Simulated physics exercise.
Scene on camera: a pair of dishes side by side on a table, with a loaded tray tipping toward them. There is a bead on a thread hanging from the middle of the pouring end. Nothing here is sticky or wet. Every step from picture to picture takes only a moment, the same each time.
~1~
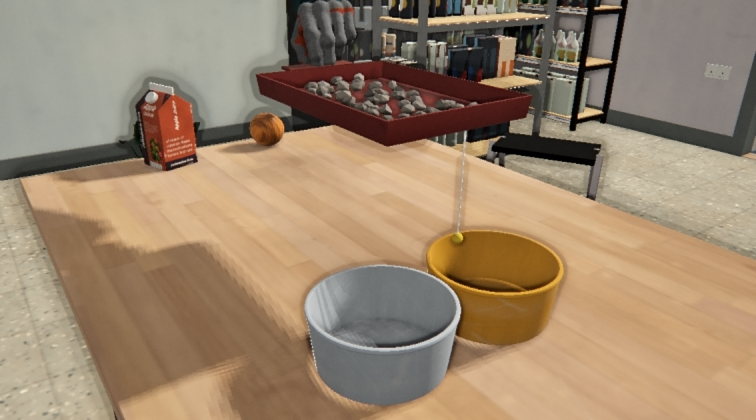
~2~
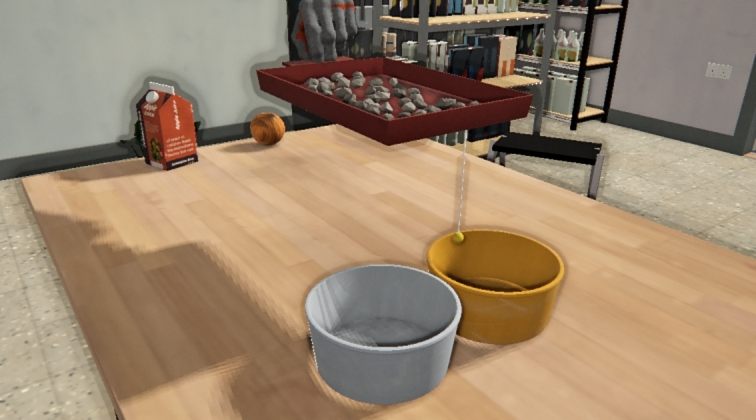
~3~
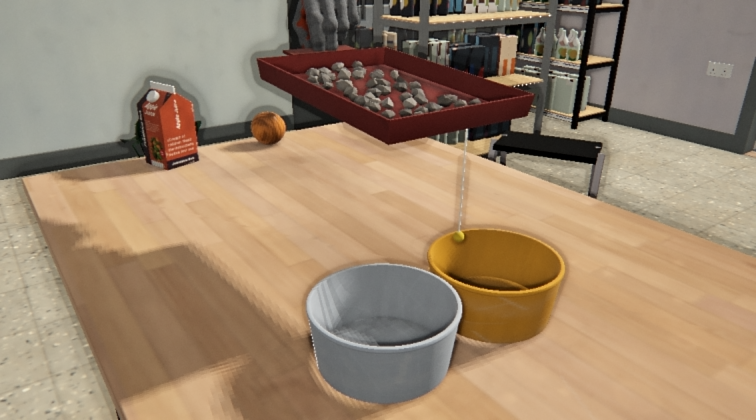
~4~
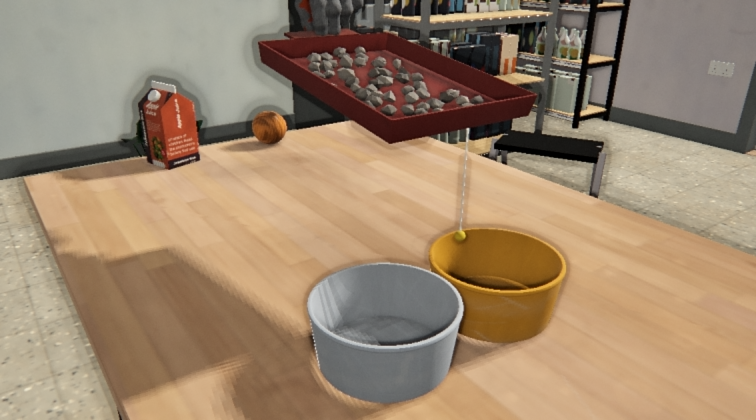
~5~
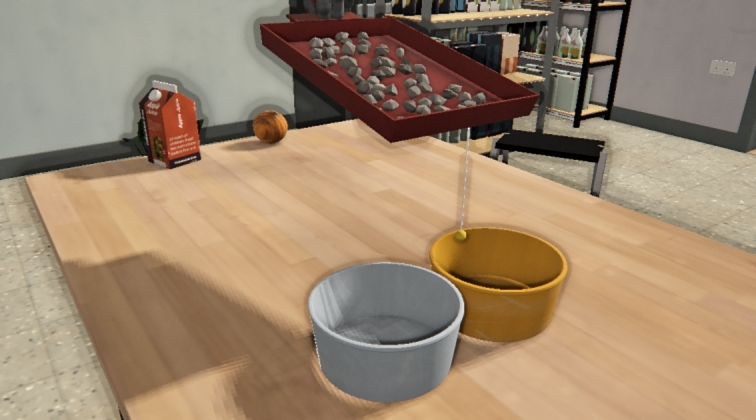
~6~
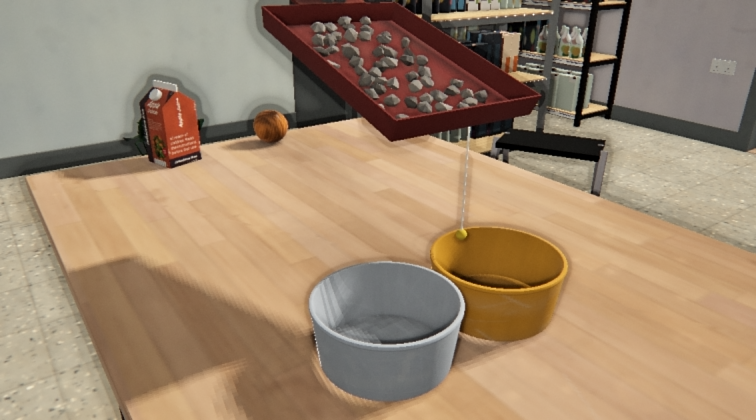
A dark red tray loaded with grey gravel tilts gradually, its far end rising while its near end stays almost in place above a grey dish and an orange-yellow dish, which rest side by side on a wooden table.
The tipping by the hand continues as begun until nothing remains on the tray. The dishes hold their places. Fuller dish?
Right-hand.
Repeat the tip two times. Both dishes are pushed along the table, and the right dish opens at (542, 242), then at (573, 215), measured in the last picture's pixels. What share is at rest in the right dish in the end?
First some 40, then 0 per cent.
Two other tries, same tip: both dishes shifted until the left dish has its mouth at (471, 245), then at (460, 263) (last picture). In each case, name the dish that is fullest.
At the first spot the left-side one comes out ahead, at the second spot the left-side one.
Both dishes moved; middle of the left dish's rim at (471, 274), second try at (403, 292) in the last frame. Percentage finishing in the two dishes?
In order: 90 per cent and 90 per cent.
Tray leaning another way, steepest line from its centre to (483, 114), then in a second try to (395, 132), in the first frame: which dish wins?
The first tilt favours the dish to the right, the second the dish to the left.
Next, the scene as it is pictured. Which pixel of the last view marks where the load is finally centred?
Close to (500, 304) in the last view.
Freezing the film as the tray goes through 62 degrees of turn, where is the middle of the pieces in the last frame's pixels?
Check around (466, 104) in the last picture.
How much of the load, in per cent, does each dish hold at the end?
In the left dish you'd find about 20 % of the load, and in the right dish about 70 %.
Soon after the last picture, tray tipped steeply; nearly all on the tray; a stray few in the air.
A little later, tray tipped past a quarter turn; about two thirds on the tray; a stray few in the left dish; about a quarter in the right dish; a small part outside both; a small part in the air.
Later still, tray tipped past a quarter turn; about a quarter in the left dish; about two thirds in the right dish; a small part outside both.
At rest, tray tipped past a quarter turn; about a quarter in the left dish; about two thirds in the right dish; a small part outside both.
